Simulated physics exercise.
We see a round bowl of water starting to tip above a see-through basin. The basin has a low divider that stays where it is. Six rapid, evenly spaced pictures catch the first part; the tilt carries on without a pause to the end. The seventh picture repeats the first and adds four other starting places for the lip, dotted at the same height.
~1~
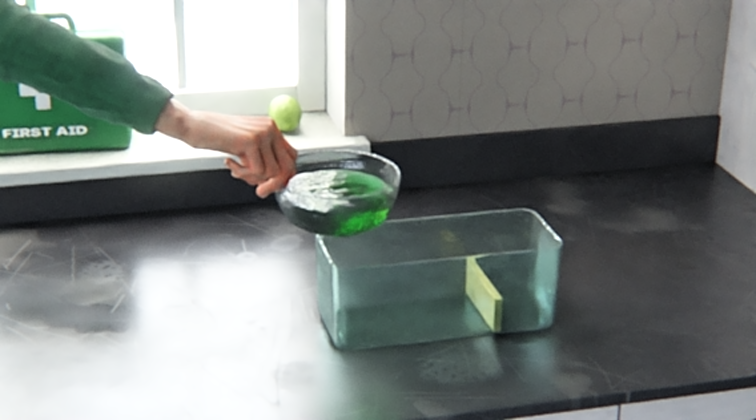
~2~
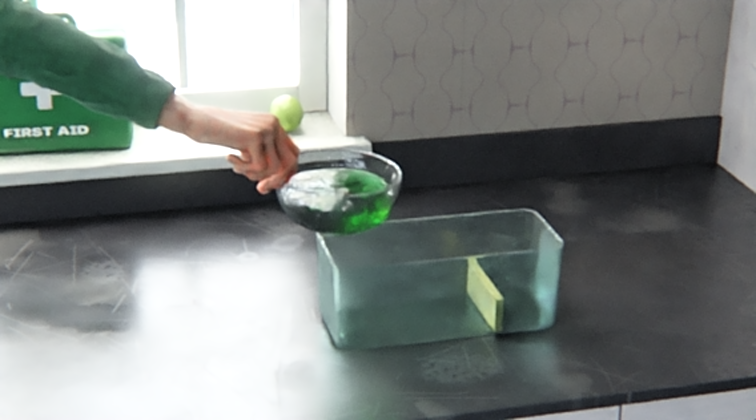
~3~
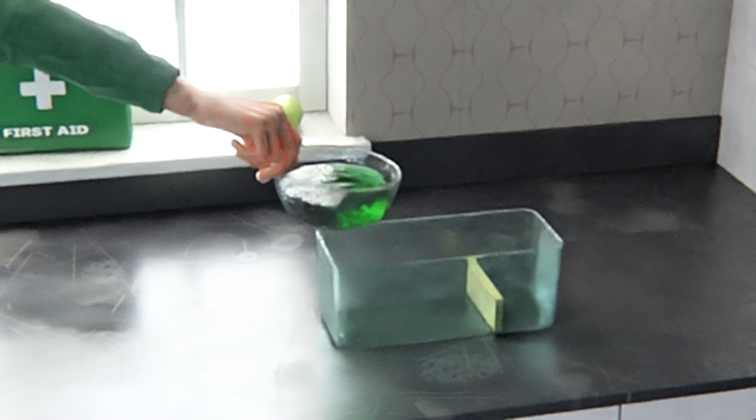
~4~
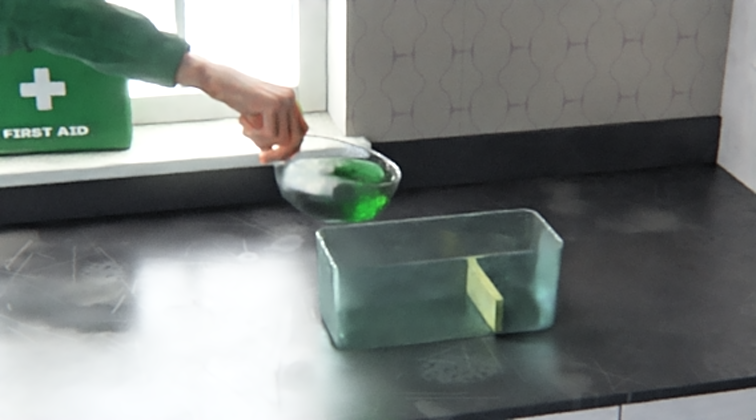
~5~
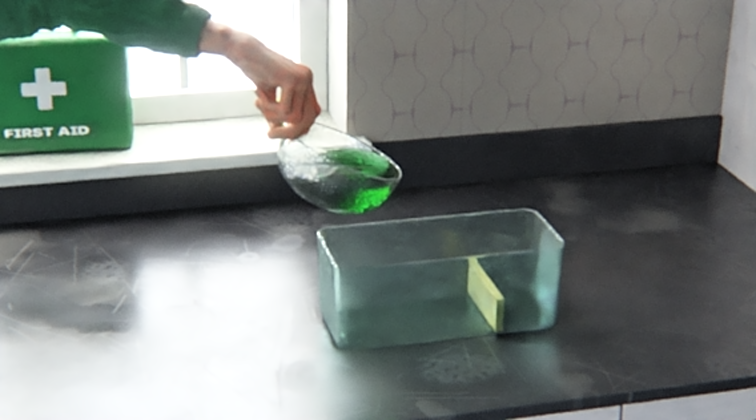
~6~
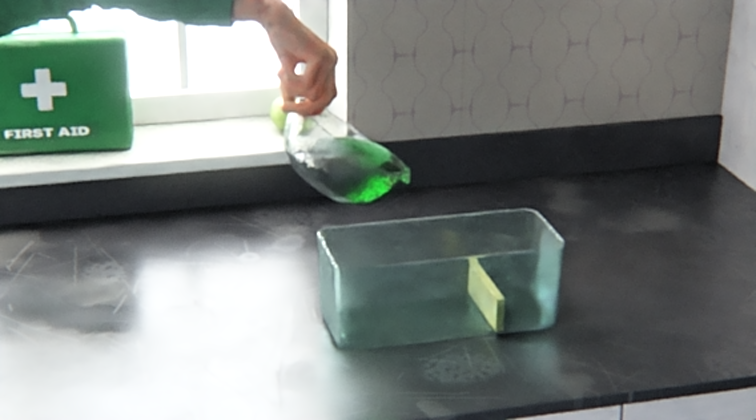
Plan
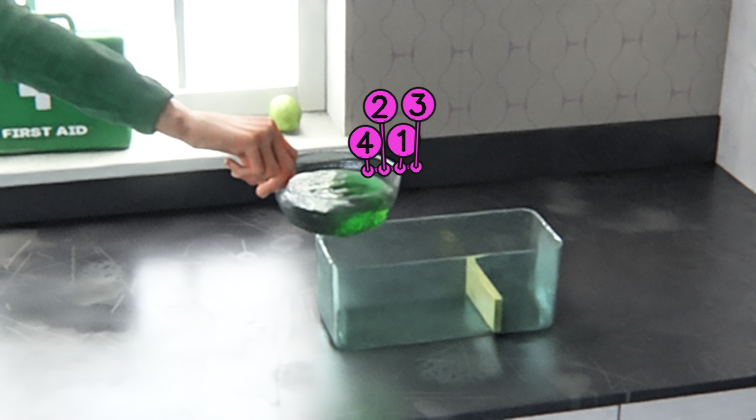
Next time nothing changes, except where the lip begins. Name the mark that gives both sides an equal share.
3 is best.
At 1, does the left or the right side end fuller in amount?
The left side.
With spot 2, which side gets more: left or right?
The left one.
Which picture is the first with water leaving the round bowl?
Picture 6.
On the marked copy, 1 at (400, 168); 2 at (384, 169); 3 at (416, 166); 4 at (368, 170).
Choosing 1, about 75 % ends left of the wall and 23 % right of it.
Choosing 2, about 91 % ends left of the wall and 4 % right of it; 5 % is lost outside.
Choosing 3, about 48 % ends left of the wall and 49 % right of it; 3 % is lost outside.
Choosing 4, about 93 % ends left of the wall and 6 % right of it.
